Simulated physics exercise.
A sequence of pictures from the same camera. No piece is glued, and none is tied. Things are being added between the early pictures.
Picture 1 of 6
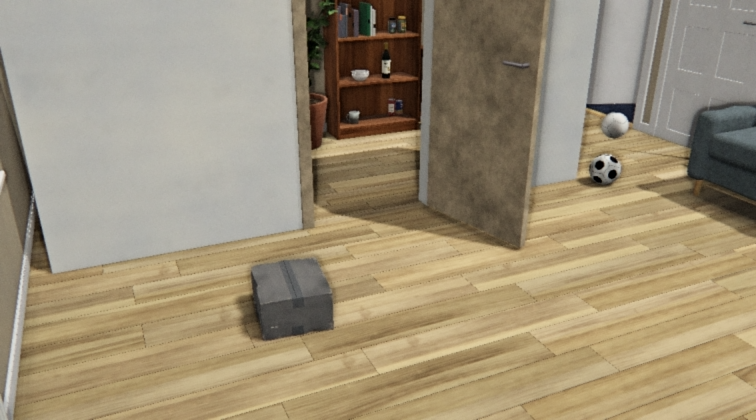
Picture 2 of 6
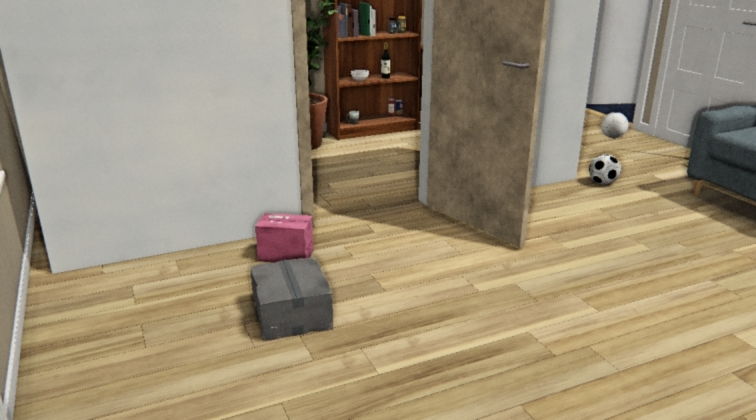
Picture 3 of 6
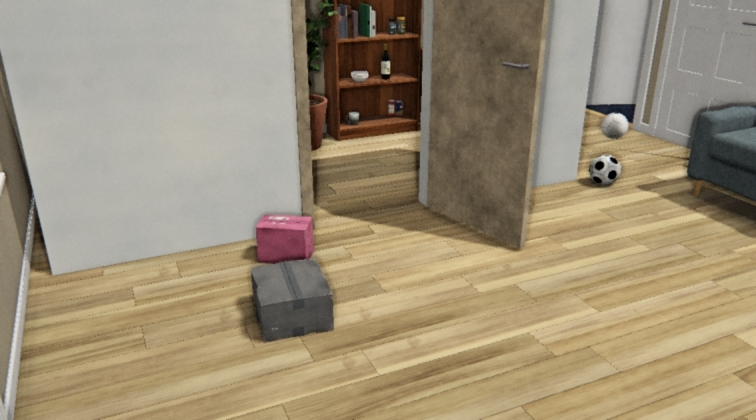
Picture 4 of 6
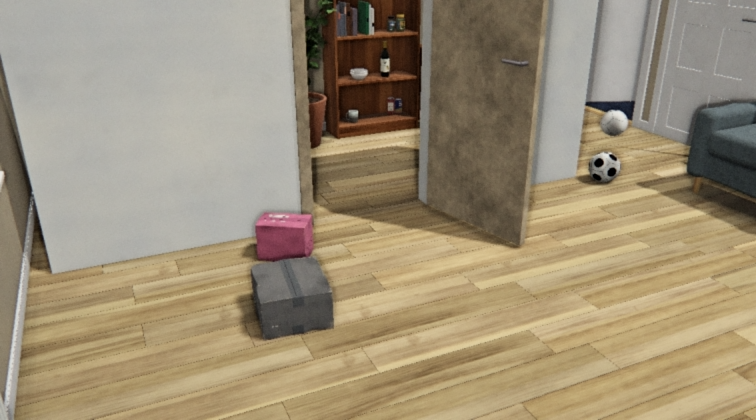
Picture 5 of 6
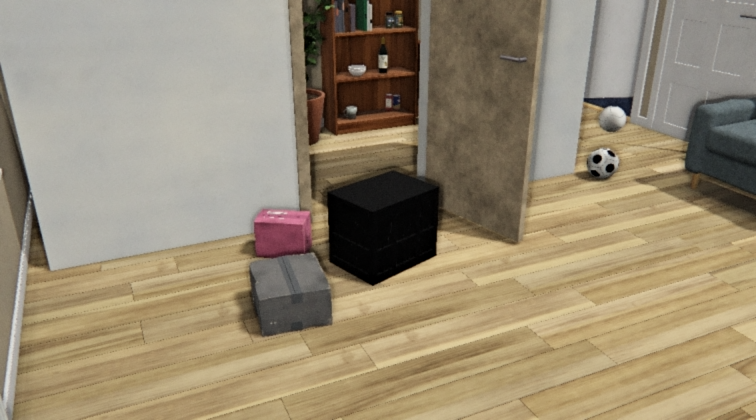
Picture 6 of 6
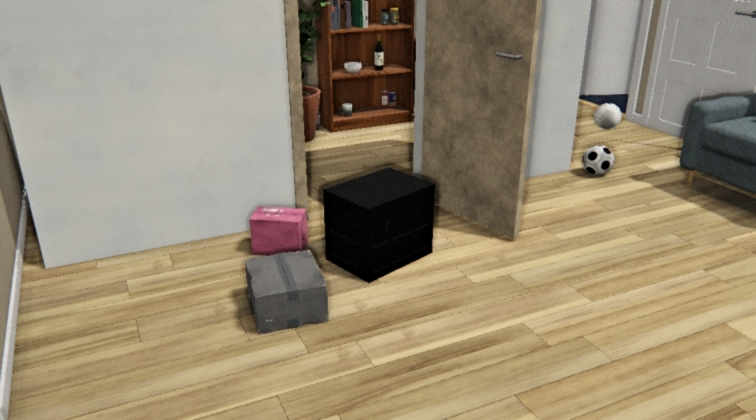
The footage shows a grey box on a wooden floor near a wide-open, still door; a pink parcel appears behind it, then a black chest appears to the right, in front of the doorway, while the view shifts very slightly.
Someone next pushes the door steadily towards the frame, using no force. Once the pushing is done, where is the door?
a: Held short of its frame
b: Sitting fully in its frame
Held short of its frame (a).
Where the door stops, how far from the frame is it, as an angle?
The door ends up some 65° open.
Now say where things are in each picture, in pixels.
In the first frame, door wide open and still; grey box (291, 297).
In the second frame, door wide open and still; grey box (291, 297); pink parcel (285, 239).
In the third frame, door wide open and still; grey box (291, 298); pink parcel (286, 240).
In the fourth frame, door wide open and still; grey box (291, 296); pink parcel (285, 238).
In the fifth frame, door wide open and still; grey box (289, 292); pink parcel (284, 234).
In the sixth frame, door wide open and still; black chest (380, 222); grey box (286, 290).
Then, 0.40 s after the last picture, door 98° open.
Then, 0.70 s after the last picture, door 85° open.
Then, 0.90 s after the last picture, door 74° open.
Then, 1.00 s after the last picture, door 68° open.
At rest, door 66° open; all 3 in place. Seen from the same camera at the end, black chest near (378, 222).
